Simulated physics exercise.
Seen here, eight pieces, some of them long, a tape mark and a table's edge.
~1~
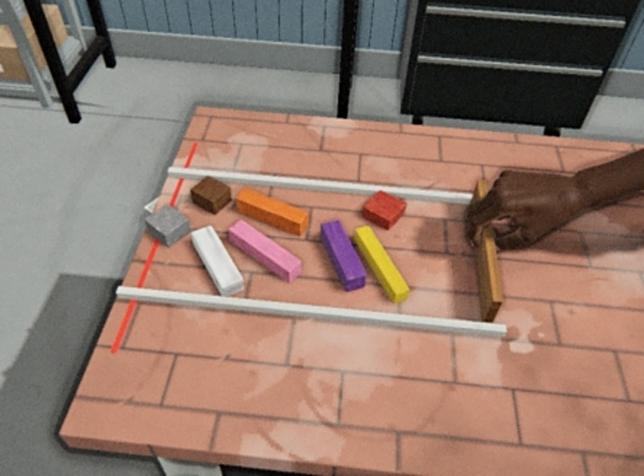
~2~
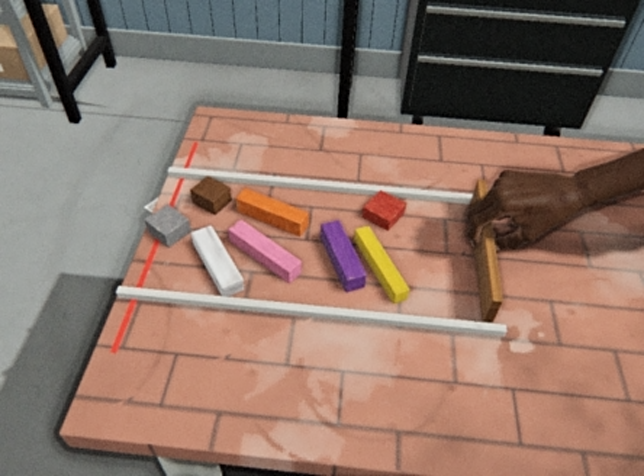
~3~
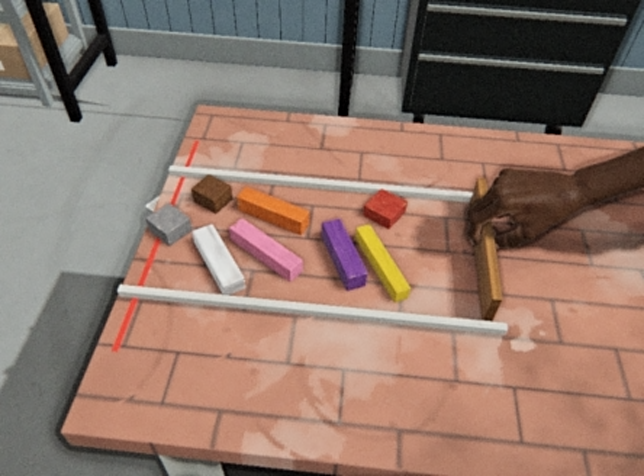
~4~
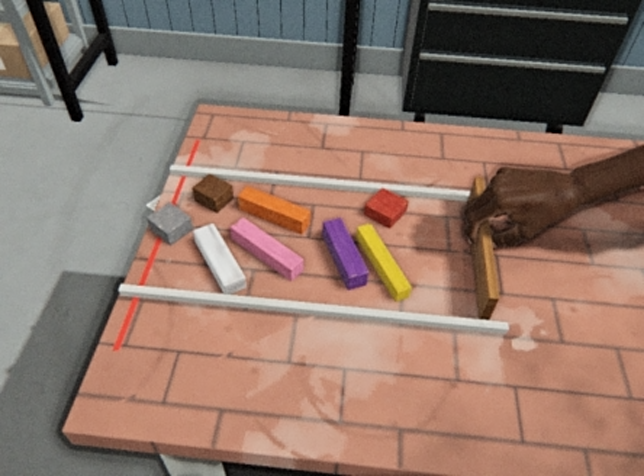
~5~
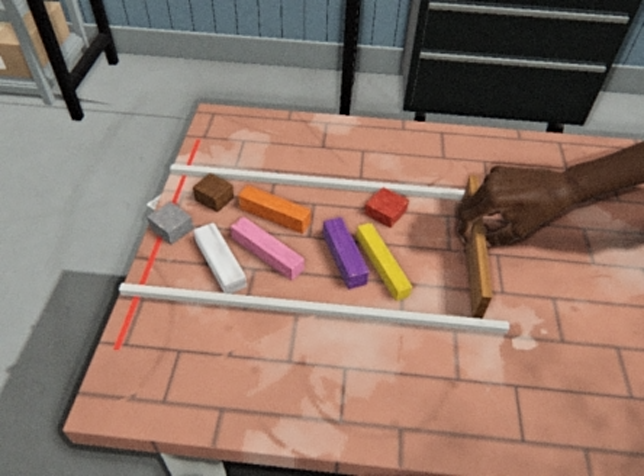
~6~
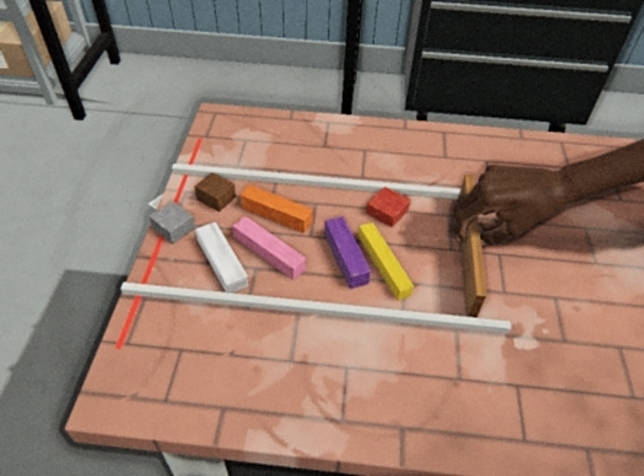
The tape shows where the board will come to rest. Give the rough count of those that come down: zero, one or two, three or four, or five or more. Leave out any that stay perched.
The number that fall off is five or more.
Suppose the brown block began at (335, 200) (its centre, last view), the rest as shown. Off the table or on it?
It drops off.
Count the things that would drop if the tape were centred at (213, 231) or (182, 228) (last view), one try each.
Try by try, 2 and 5.
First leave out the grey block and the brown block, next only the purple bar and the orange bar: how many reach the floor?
It would be 4 and 4.
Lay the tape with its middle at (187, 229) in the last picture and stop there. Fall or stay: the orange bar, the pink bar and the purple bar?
The orange bar falls, the pink bar goes over, the purple bar does not fall.
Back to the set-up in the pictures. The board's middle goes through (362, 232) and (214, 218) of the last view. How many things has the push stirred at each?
By then 3, and 8.
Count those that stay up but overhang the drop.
1 of them.
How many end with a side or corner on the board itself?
In contact: 2.
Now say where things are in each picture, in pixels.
In the first frame, grey block (168, 226); brown block (211, 195); white stick (217, 261); board (484, 248); tape (162, 230).
In the second frame, brown block (211, 195); board (484, 247).
In the third frame, white stick (218, 259); orange bar (273, 211).
In the fourth frame, grey block (170, 224); pink bar (266, 249).
In the fifth frame, brown block (214, 192); yellow bar (383, 260).
In the sixth frame, grey block (173, 222); brown block (216, 192); white stick (221, 257); board (470, 242); tape (166, 227).
Soon after, none off yet; grey block at rest near (173, 222); brown block at rest near (216, 192); white stick at rest near (221, 257).
After that, none off yet; grey block moving near (165, 219); brown block displaced about its own width near (193, 181); white stick displaced a little near (188, 255).
In the end, the number that fall off is five or more; gone, purple bar, pink bar, orange bar, white stick, brown block and grey block.
